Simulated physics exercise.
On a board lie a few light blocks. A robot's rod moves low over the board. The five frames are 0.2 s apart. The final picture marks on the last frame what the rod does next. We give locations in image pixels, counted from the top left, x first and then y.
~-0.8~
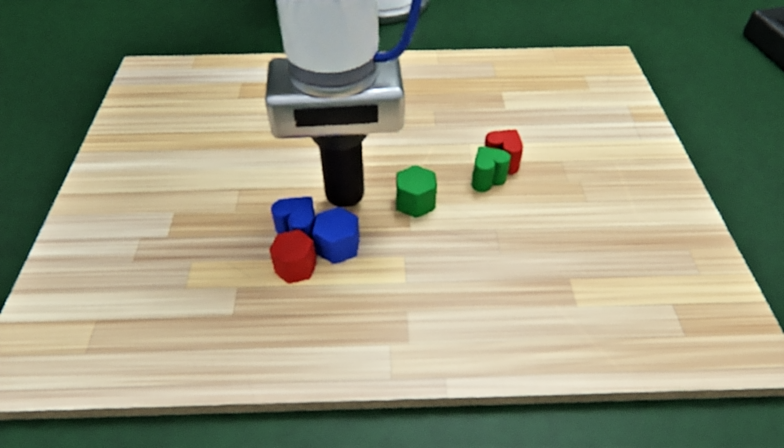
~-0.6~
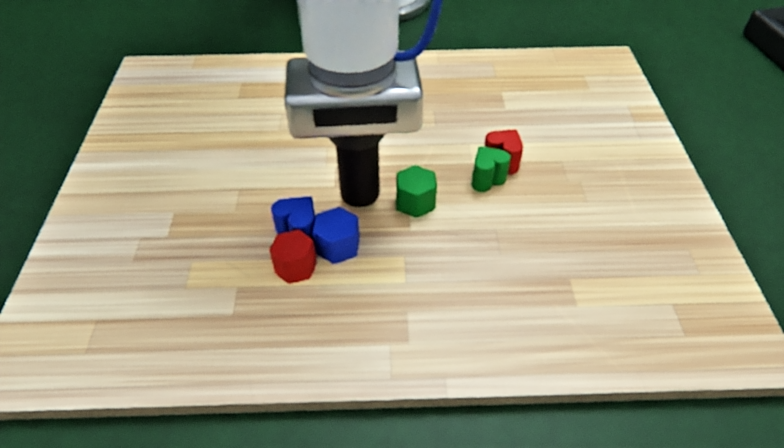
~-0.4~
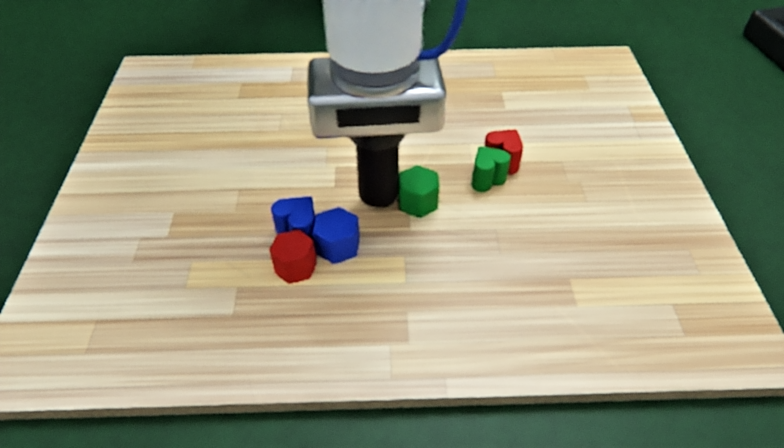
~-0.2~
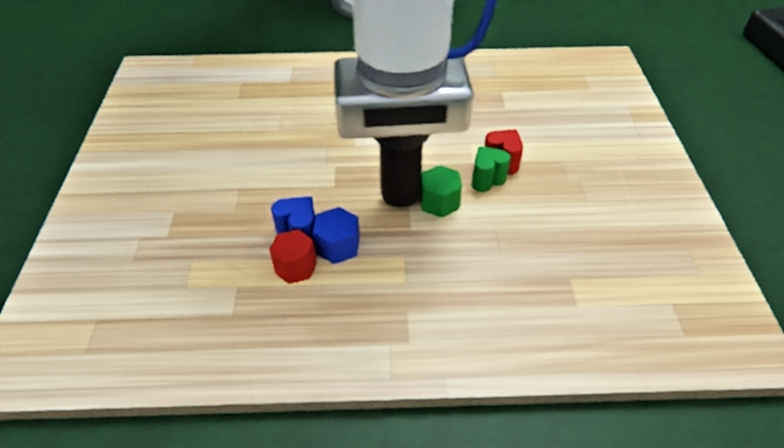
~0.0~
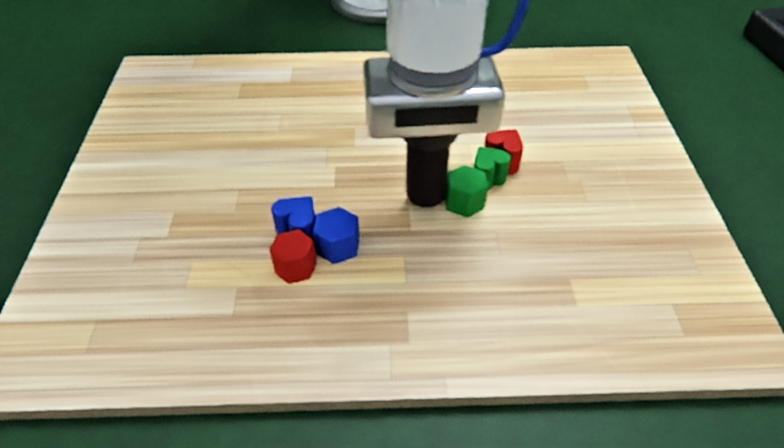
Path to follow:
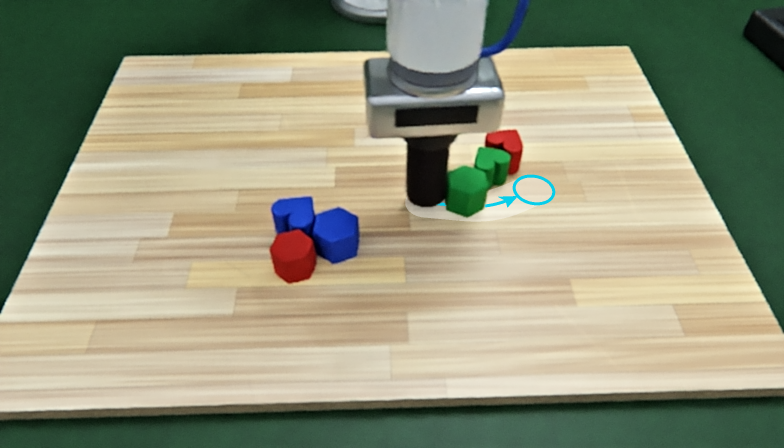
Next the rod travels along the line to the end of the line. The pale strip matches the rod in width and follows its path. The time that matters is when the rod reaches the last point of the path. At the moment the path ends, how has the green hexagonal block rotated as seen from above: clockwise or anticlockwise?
Rotation: Clockwise.
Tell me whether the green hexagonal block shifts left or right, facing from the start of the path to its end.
So, looking from the first point of the path to the last, the green hexagonal block moves rightwards.
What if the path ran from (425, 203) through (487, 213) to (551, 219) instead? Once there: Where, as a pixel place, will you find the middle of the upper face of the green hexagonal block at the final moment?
I predict (591, 180).
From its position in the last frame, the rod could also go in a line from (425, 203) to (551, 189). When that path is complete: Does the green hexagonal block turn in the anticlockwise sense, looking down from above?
No, it doesn't check out.
Path on the board, from (425, 203) via (464, 206) and (502, 202), ending at (534, 190).
What follows on the original path. One third of the way, rod (466, 198); green hexagonal block (509, 183); green heart-shaped block (511, 154), turned 35° anticlockwise; red heart-shaped block (510, 133), turned 30° anticlockwise.
Two thirds of the way, rod (504, 194); green hexagonal block (549, 182), turned 15° clockwise; green heart-shaped block (525, 154), turned 70° anticlockwise; red heart-shaped block (510, 132), turned 40° anticlockwise.
At the end, rod (536, 181); blue hexagonal block in place; green hexagonal block (582, 179), turned 45° clockwise; green heart-shaped block (540, 144), turned 105° anticlockwise; red heart-shaped block (510, 128), turned 65° anticlockwise.
